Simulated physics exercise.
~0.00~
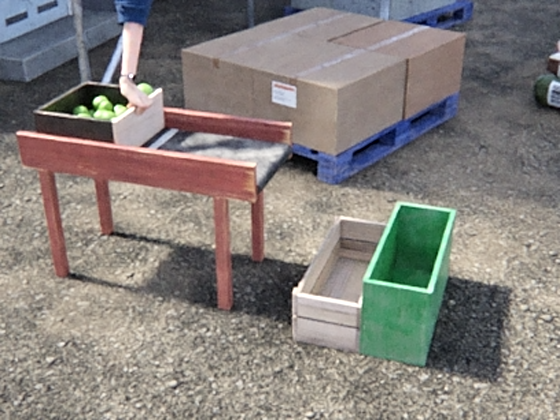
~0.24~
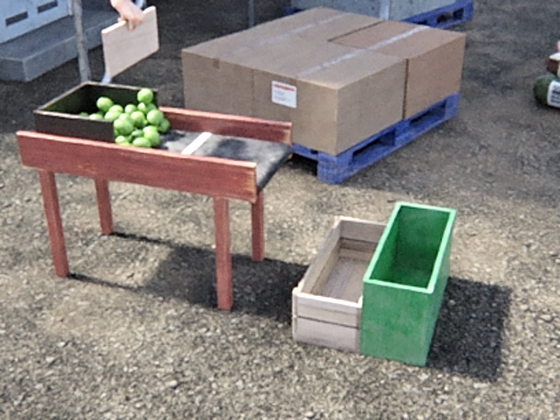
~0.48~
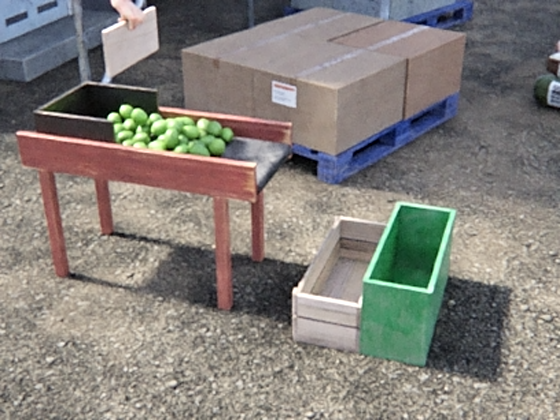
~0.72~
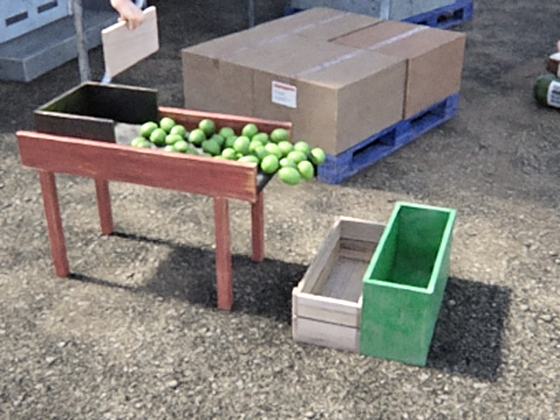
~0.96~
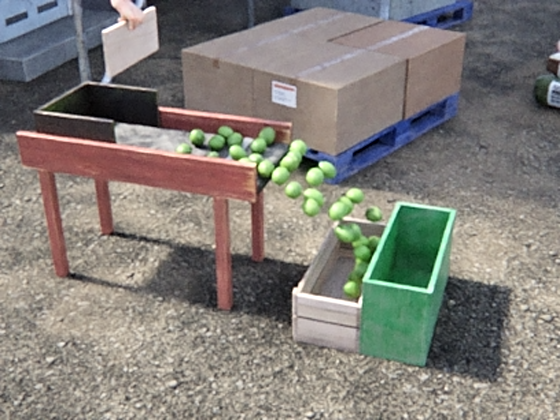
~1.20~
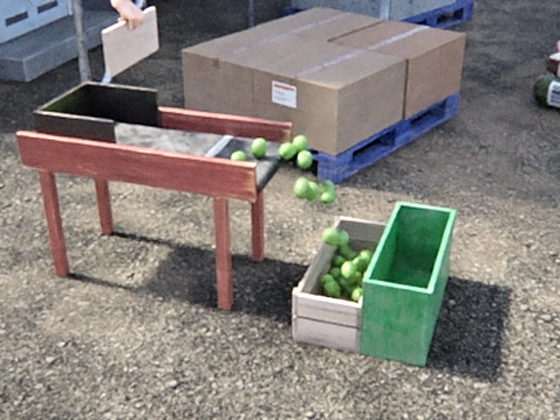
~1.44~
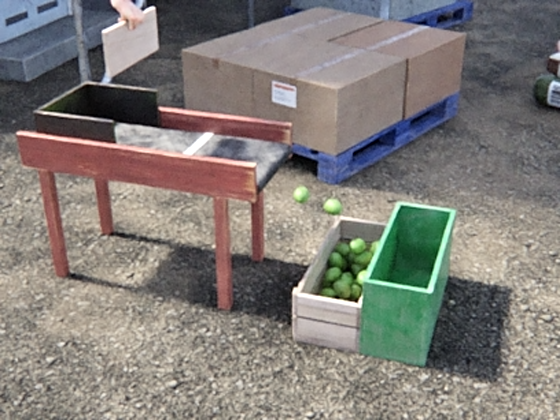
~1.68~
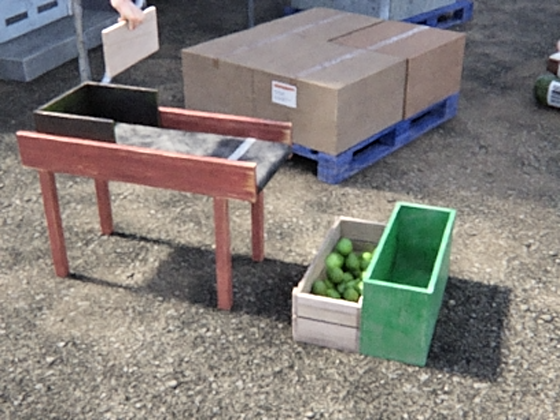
On a sunlit gravel yard, seen from slightly above, a red-sided wooden table with a dark belt stands at the left, with an open dark pen full of green limes at its far left end. A pale wooden bin and a taller green tub sit side by side on the ground to the right, and large cardboard boxes rest on a blue pallet behind. A hand lifts the pale gate from the pen, and the limes spread rightward along the belt. They spill off its end in a stream and drop into the wooden bin. The last few fall in, leaving the limes heaped there and the green tub empty.
